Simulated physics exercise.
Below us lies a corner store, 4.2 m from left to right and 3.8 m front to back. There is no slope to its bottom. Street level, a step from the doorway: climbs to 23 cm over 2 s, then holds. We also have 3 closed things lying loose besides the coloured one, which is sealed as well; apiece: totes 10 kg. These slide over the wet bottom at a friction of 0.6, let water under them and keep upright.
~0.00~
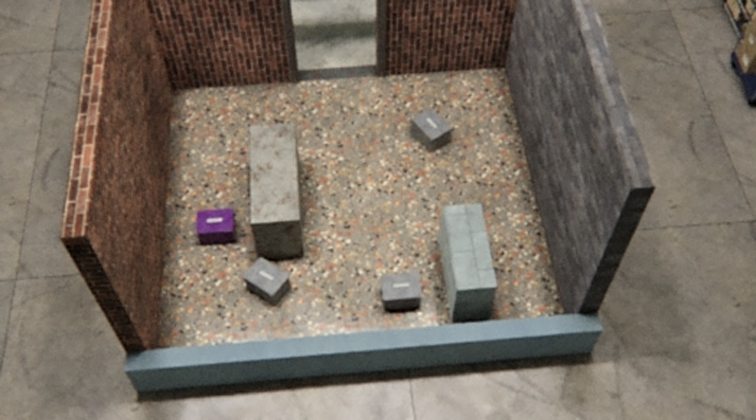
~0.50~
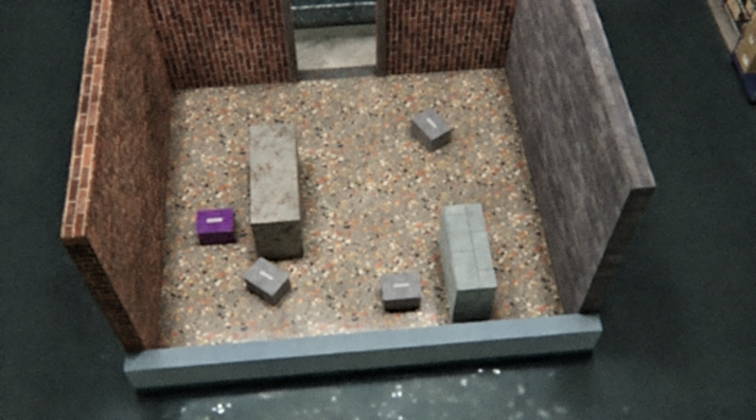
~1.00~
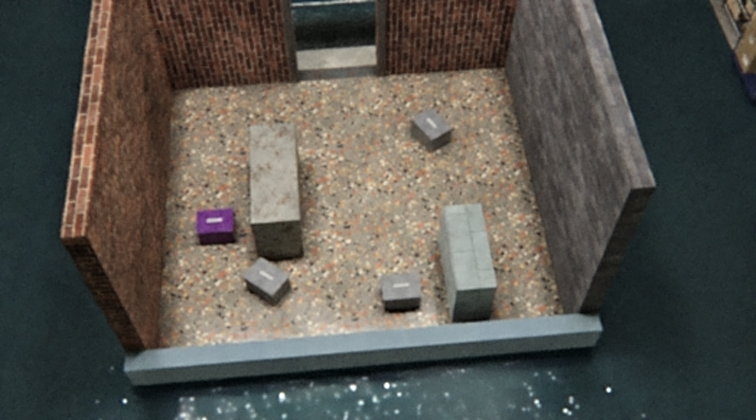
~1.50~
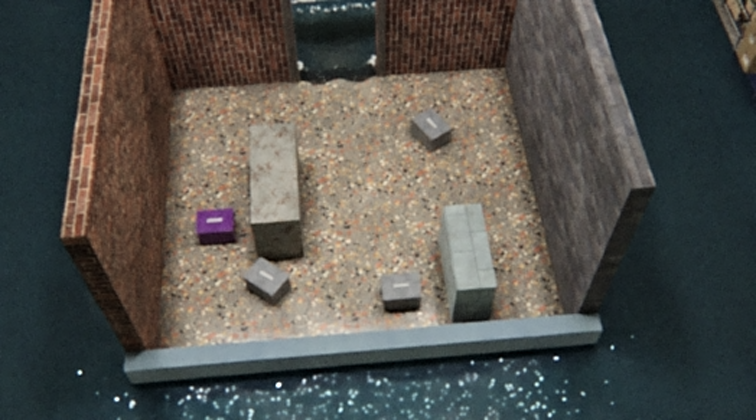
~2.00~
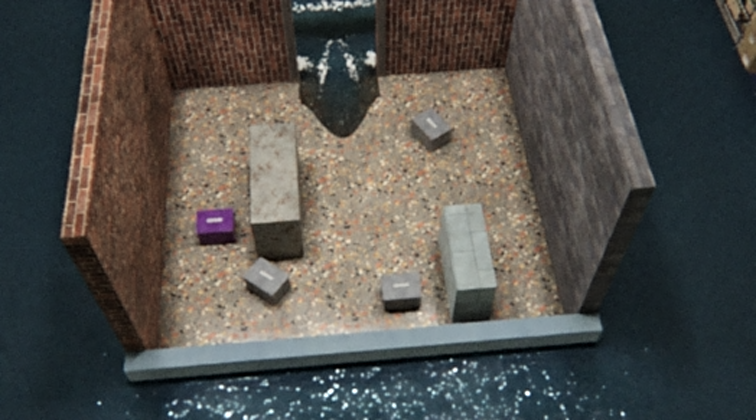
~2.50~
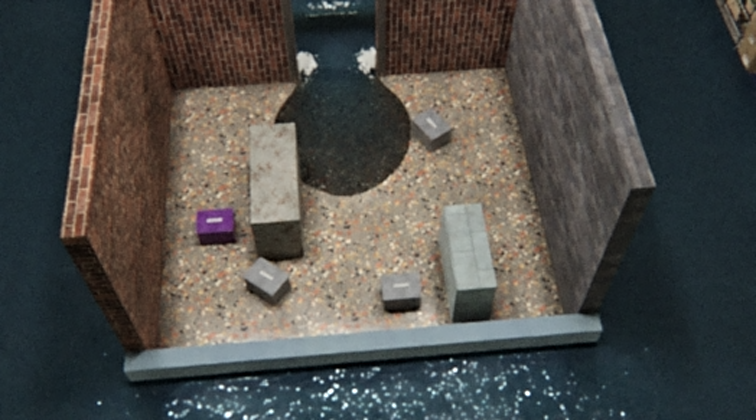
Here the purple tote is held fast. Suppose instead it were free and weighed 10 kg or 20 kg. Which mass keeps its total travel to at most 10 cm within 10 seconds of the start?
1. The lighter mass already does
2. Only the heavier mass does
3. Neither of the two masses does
The answer is 2.
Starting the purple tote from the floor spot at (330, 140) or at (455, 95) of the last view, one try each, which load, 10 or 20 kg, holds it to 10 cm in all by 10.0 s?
Both masses fail; the small mass already works.
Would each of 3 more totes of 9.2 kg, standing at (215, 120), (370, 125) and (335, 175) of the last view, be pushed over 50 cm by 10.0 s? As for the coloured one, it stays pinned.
Answer by position: Inside the range; outside the range; outside the range.
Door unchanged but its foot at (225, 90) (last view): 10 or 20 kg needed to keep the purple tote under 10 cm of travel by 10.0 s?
Both fall short.
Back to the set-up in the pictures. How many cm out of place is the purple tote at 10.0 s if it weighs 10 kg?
I'd put it at about 100 cm.
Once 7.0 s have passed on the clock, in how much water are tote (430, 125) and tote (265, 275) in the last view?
Close to 4 and 2 centimetres.
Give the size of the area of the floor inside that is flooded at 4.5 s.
Somewhere about 11.0 m2, give or take.
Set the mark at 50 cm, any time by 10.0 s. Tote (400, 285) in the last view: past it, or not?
Result: Threshold exceeded.
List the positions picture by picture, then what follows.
The first picture shows the purple tote at (215, 221), on the bottom; water covers 0.0 m2; 0 of 4 have shifted.
The second picture shows the purple tote at (215, 221) rests on the ground; water covers 0.0 m2; 0 of 4 have shifted.
The third picture shows the purple tote at (215, 221) rests on the ground; water covers 0.0 m2; 0 of 4 have shifted.
The fourth picture shows the purple tote at (215, 221) rests on the ground; 0.0 m2 under water; 0 of 4 have shifted.
The fifth picture shows the purple tote at (215, 221), on the bottom; 0.6 m2 under water; 0 of 4 have shifted.
The sixth picture shows the purple tote at (215, 221), on the bottom; 2.2 m2 under water; 0 of 4 have shifted.
After 3.5 s the purple tote would be 0 cm from its start with 10 kg and 0 cm from its start with 20 kg; 0 cm of water round it then.
After 4.5 s the purple tote would be 0 cm from its start with 10 kg and 0 cm from its start with 20 kg; 1 cm of water round it then.
After 7.0 s the purple tote would be 0 cm from its start with 10 kg and 0 cm from its start with 20 kg; 3 cm of water round it then.
After 10.0 s the purple tote would be 94 cm from its start with 10 kg and 0 cm from its start with 20 kg; 8 cm of water round it then.
